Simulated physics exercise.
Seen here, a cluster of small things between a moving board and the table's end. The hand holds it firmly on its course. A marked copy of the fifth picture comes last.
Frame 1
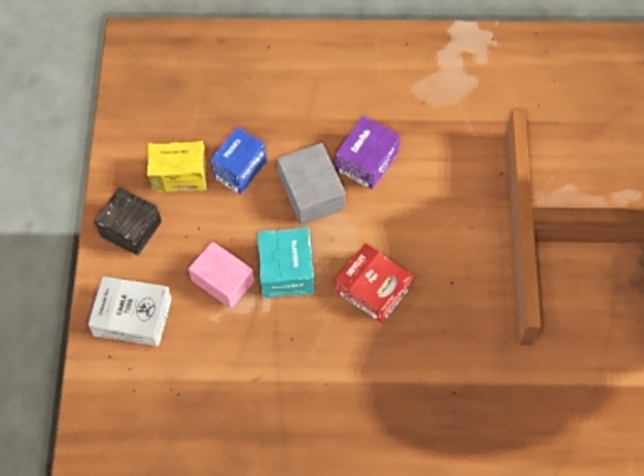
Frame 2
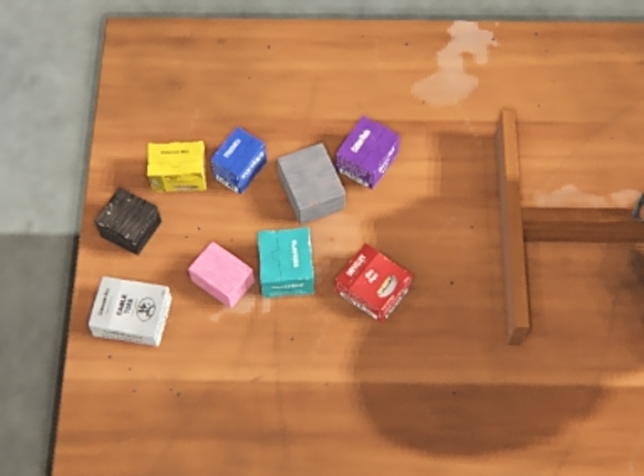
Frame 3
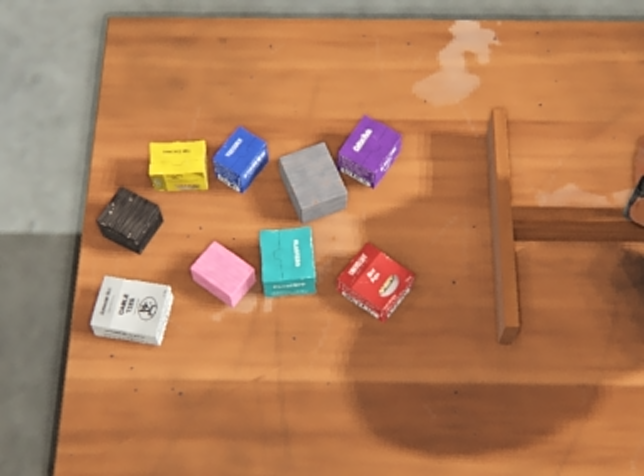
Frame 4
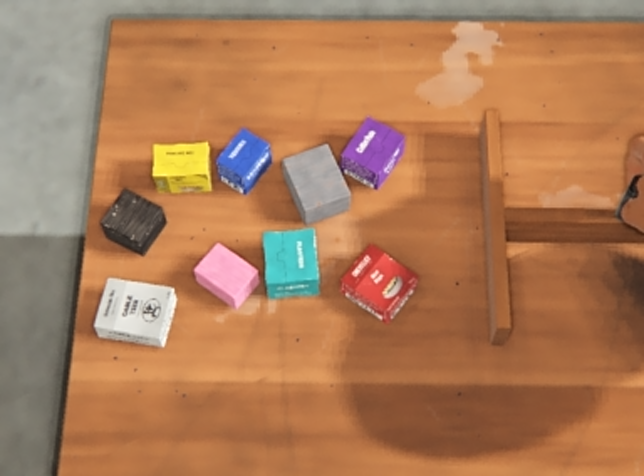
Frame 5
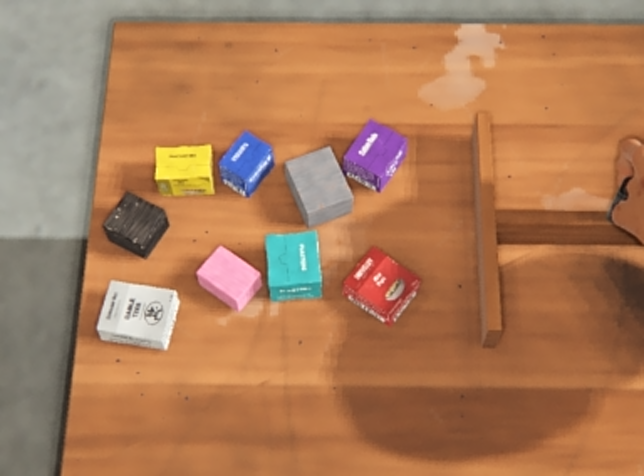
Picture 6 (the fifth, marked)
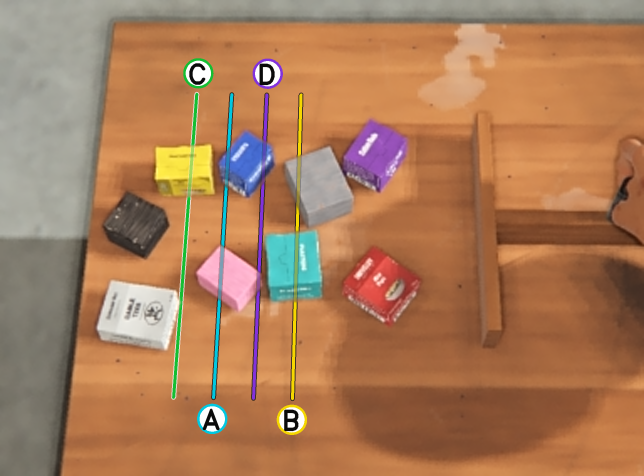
In the video, a hand at the right edge slides a T-shaped wooden board slowly leftward a short distance across a table toward a cluster of small colourful boxes and blocks, which stay in place on the left.
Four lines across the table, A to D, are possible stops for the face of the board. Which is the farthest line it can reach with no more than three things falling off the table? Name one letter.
At C, and not beyond.
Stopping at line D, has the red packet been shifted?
By then, yes.
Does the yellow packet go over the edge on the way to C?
Yes.
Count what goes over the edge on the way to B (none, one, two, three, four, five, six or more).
The count is none.
On the copy, A at (223, 236); B at (297, 237); C at (186, 236); D at (261, 237).
On C. First, board (379, 215); pink block (224, 278); purple box (338, 156).
Then, board (269, 215); black block (126, 220); pink block (125, 269).
Finally, board (187, 214); pink block over the edge; yellow packet over the edge; two fallen.
By contrast, A is within the limit but short; B is within the limit but short; D is within the limit but short.
